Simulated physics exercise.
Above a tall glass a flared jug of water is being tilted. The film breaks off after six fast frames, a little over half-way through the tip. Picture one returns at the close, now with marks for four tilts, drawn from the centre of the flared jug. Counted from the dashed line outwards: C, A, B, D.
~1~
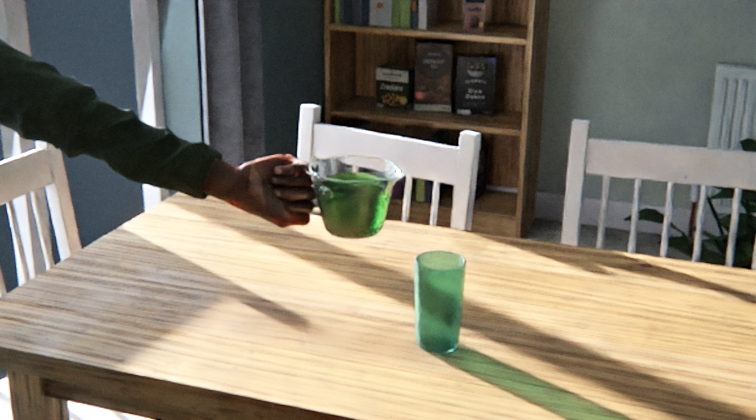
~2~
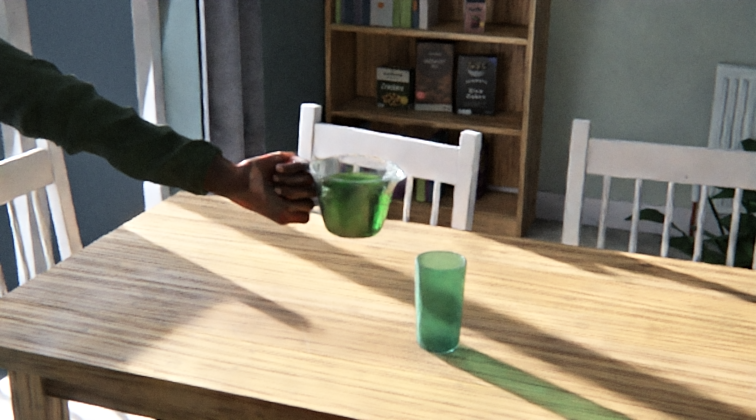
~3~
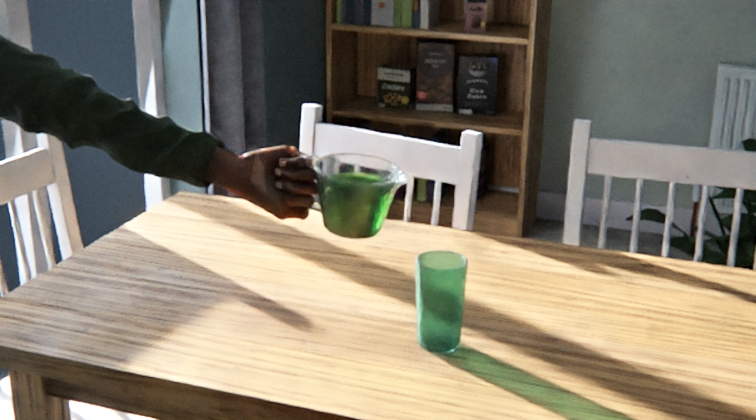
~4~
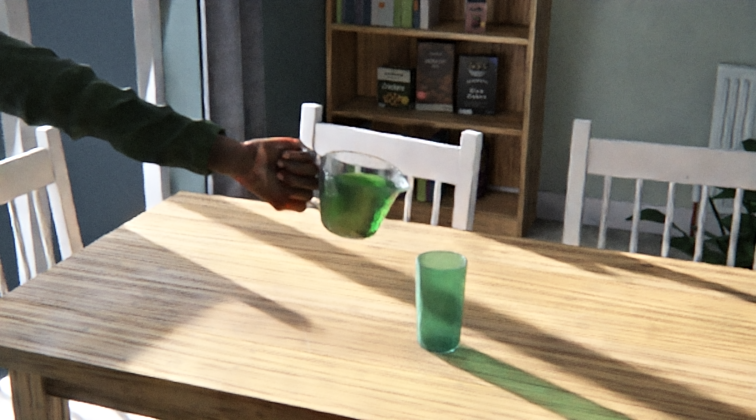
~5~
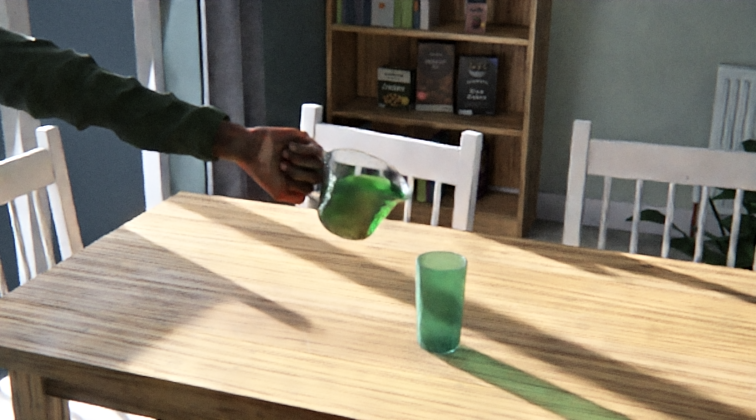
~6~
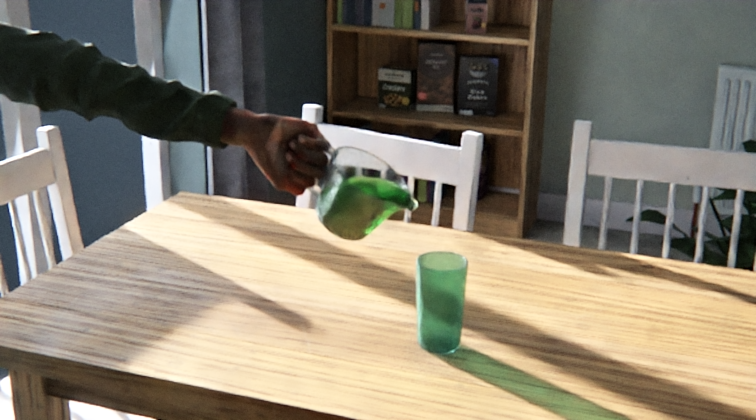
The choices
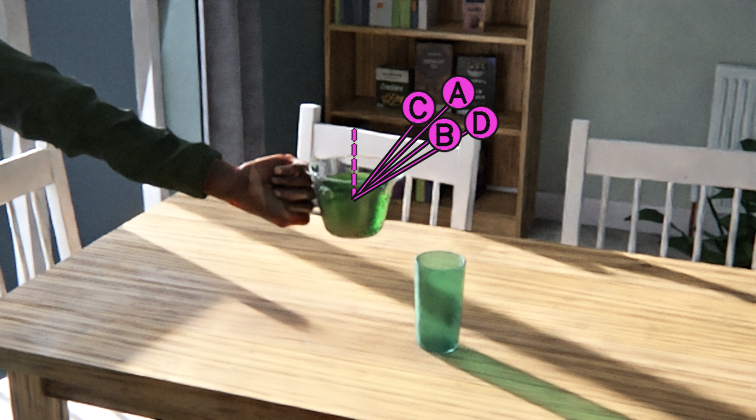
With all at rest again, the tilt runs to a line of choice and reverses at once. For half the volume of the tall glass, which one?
Go for B.
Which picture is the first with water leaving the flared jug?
In picture 6.
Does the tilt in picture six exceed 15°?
Yes, it does.
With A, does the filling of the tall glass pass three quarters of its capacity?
No, less.
On the marked copy, A at (447, 106); B at (427, 141); C at (412, 125); D at (467, 131).
Choosing A, the tall glass ends with about 37 % of what it can hold.
Choosing B, the tall glass ends with about 50 % of what it can hold.
Choosing C, the tall glass ends with about 24 % of what it can hold.
Choosing D, the tall glass ends with about 63 % of what it can hold; 3 % of the water is spilt.
